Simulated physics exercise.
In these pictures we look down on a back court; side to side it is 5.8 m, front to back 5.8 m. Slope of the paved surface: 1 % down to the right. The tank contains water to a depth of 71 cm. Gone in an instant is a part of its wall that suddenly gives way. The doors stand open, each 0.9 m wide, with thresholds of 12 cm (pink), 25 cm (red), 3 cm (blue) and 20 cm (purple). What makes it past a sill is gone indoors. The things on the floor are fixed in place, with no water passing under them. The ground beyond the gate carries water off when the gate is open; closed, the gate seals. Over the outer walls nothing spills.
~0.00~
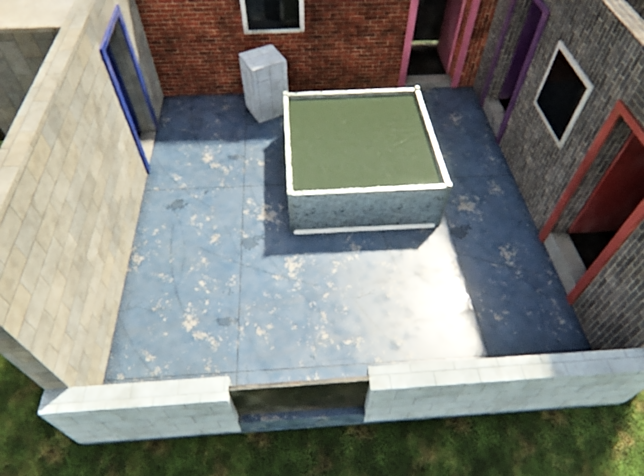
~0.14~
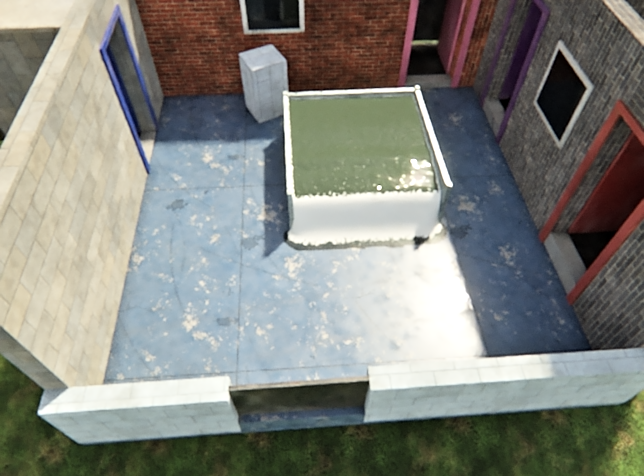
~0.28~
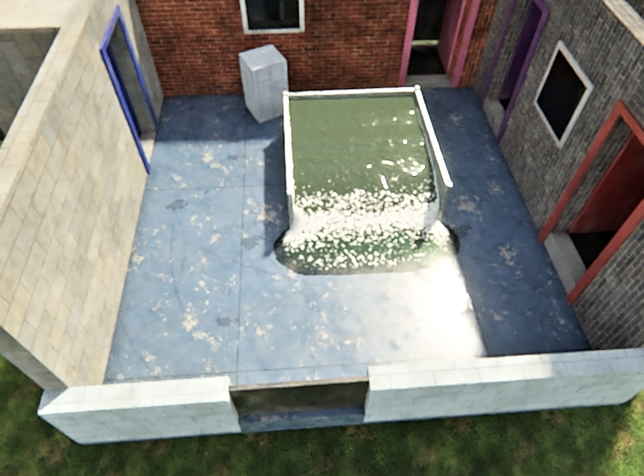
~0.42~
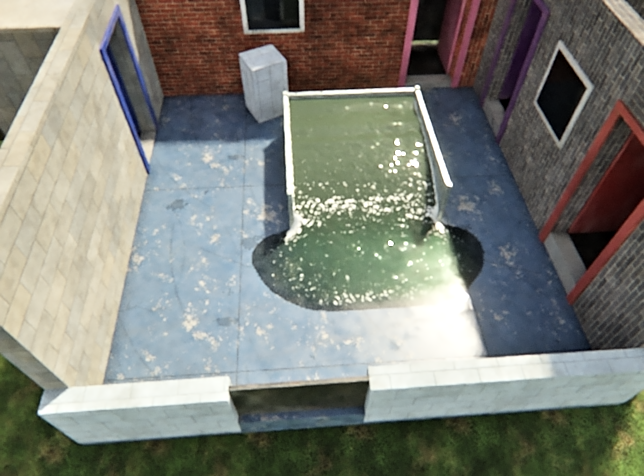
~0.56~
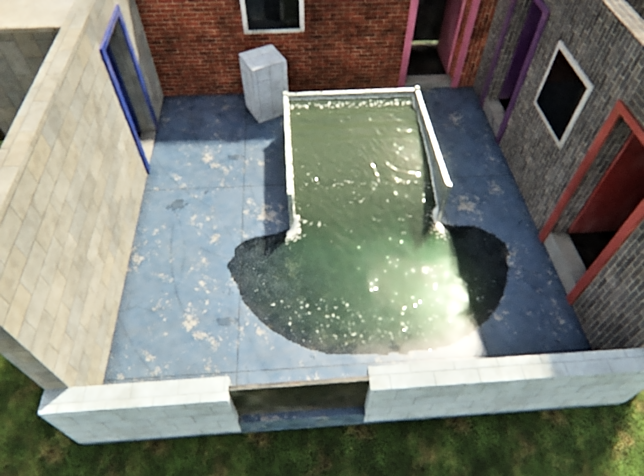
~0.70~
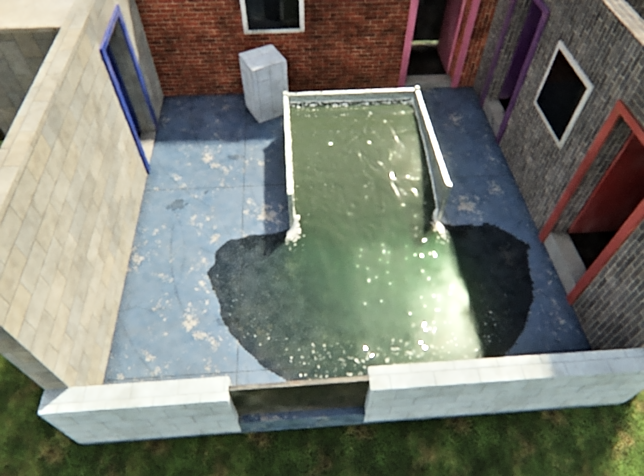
Green water burst out when the front wall of a raised tank suddenly vanished, then poured onto the blue paved courtyard and spread in a widening pool toward the low white wall at the front.
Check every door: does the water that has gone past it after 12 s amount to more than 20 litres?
Pink door: It does. Red door: It does not. Blue door: It does. Purple door: It does not.
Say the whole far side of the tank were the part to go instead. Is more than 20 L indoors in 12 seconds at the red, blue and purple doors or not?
Door by door - red: Within bounds, blue: Out of bounds, purple: Out of bounds.
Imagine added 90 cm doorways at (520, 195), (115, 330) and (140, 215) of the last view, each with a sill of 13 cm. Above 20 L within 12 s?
Note, doorways in listed order: Stays short, goes beyond, stays short.
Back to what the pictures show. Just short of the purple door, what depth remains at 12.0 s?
Depth: ~ 12.5 cm.
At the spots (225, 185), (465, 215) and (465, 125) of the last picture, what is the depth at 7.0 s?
Depths in turn: Roughly 5, 7 and 14 centimetres.
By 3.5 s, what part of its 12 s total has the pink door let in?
Share by then: ~ 0 %.
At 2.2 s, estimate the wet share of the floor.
Near 40 per cent is wet.
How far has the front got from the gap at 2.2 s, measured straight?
That's near 4.0 m in a straight line.
After 1.4 s water covers 40 % of the floor and is deepest (44 cm) near (387, 375); pink door not reached, red door 5 cm at the sill, 0 L in, blue door not reached, purple door not reached.
After 2.2 s water covers 40 % of the floor and is deepest (54 cm) near (587, 377); pink door not reached, red door 15 cm at the sill, 0 L in, blue door not reached, purple door not reached.
After 3.5 s water covers 70 % of the floor and is deepest (32 cm) near (602, 376); pink door not reached, red door 22 cm at the sill, 0 L in, blue door 2 cm at the sill, 0 L in, purple door 5 cm at the sill, 0 L in.
After 7.0 s water covers 100 % of the floor and is deepest (19 cm) near (305, 128); pink door 16 cm at the sill, 129 L in, red door 11 cm at the sill, 0 L in, blue door 3 cm at the sill, 1 L in, purple door 14 cm at the sill, 0 L in.
After 12.0 s water covers 100 % of the floor and is deepest (15 cm) near (479, 103); pink door 11 cm at the sill, 153 L in, red door 11 cm at the sill, 0 L in, blue door 8 cm at the sill, 118 L in, purple door 13 cm at the sill, 0 L in.
